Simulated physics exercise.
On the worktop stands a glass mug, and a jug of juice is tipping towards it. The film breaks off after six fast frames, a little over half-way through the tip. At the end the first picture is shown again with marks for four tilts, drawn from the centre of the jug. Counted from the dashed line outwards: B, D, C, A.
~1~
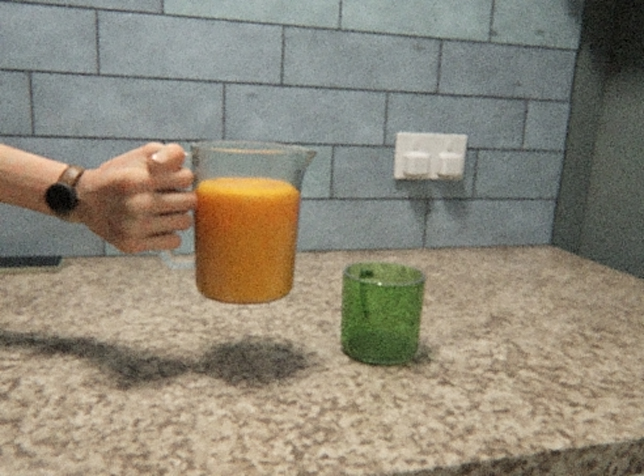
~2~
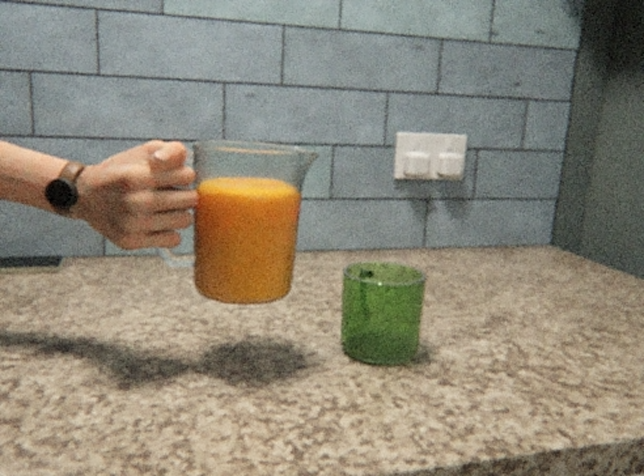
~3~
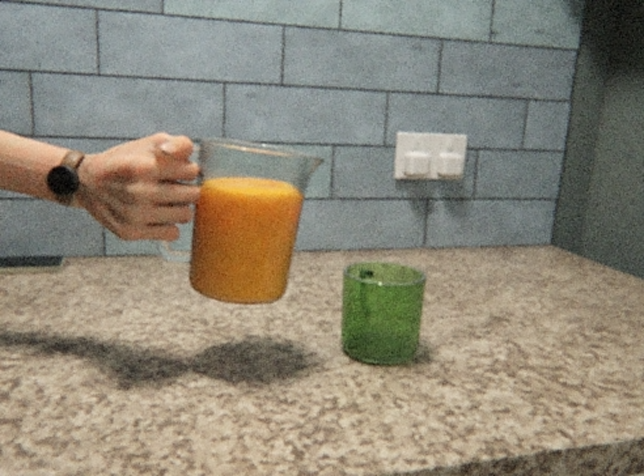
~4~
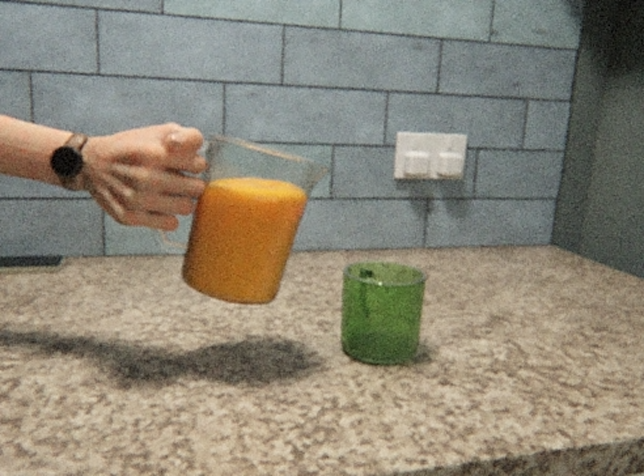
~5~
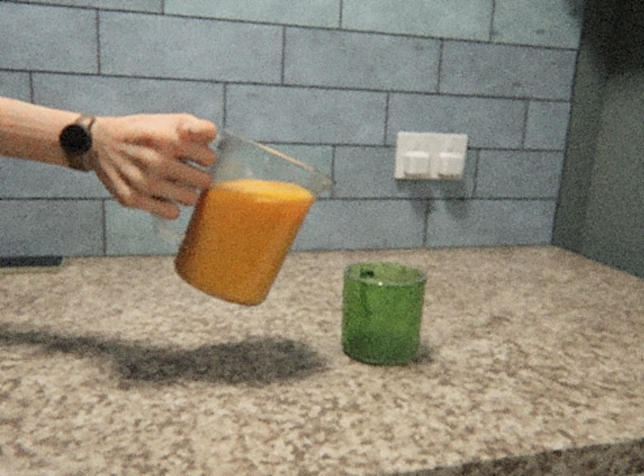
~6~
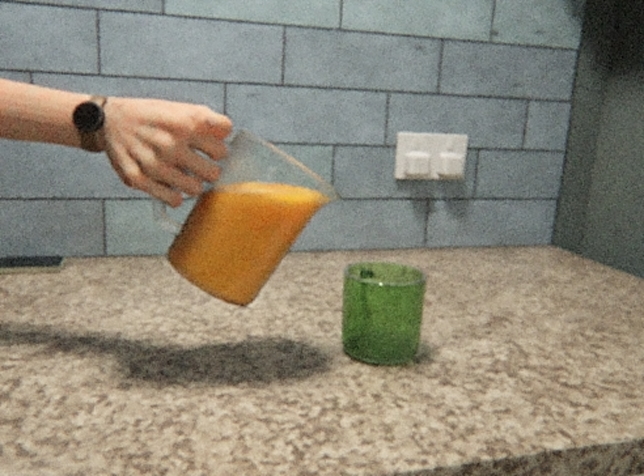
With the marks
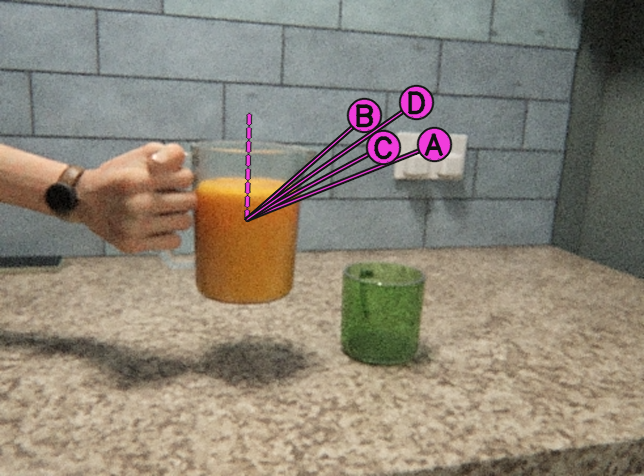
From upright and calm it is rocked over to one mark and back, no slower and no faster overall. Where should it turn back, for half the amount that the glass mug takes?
C.
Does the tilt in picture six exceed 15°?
Yes.
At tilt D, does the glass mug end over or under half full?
Under.
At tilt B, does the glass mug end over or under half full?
Under half.
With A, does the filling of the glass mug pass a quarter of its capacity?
Yes.
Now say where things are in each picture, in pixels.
In the first frame, upright, lip at (315, 151); rim of the glass mug round (384, 272); nothing has left yet.
In the second frame, upright, lip at (316, 153); nothing has left yet.
In the third frame, tipped about 6°, lip at (321, 159); nothing has left yet.
In the fourth frame, tipped about 13°, lip at (327, 169); nothing has left yet.
In the fifth frame, tipped about 22°, lip at (333, 182); nothing has left yet.
In the sixth frame, tipped about 31°, lip at (337, 196); nothing has left yet.
In magenta, A at (418, 151); B at (352, 127); C at (367, 154); D at (402, 111).
If A is chosen, the glass mug ends with about 66 % of what it can hold.
If B is chosen, the glass mug ends with about 18 % of what it can hold.
If C is chosen, the glass mug ends with about 47 % of what it can hold.
If D is chosen, the glass mug ends with about 31 % of what it can hold.
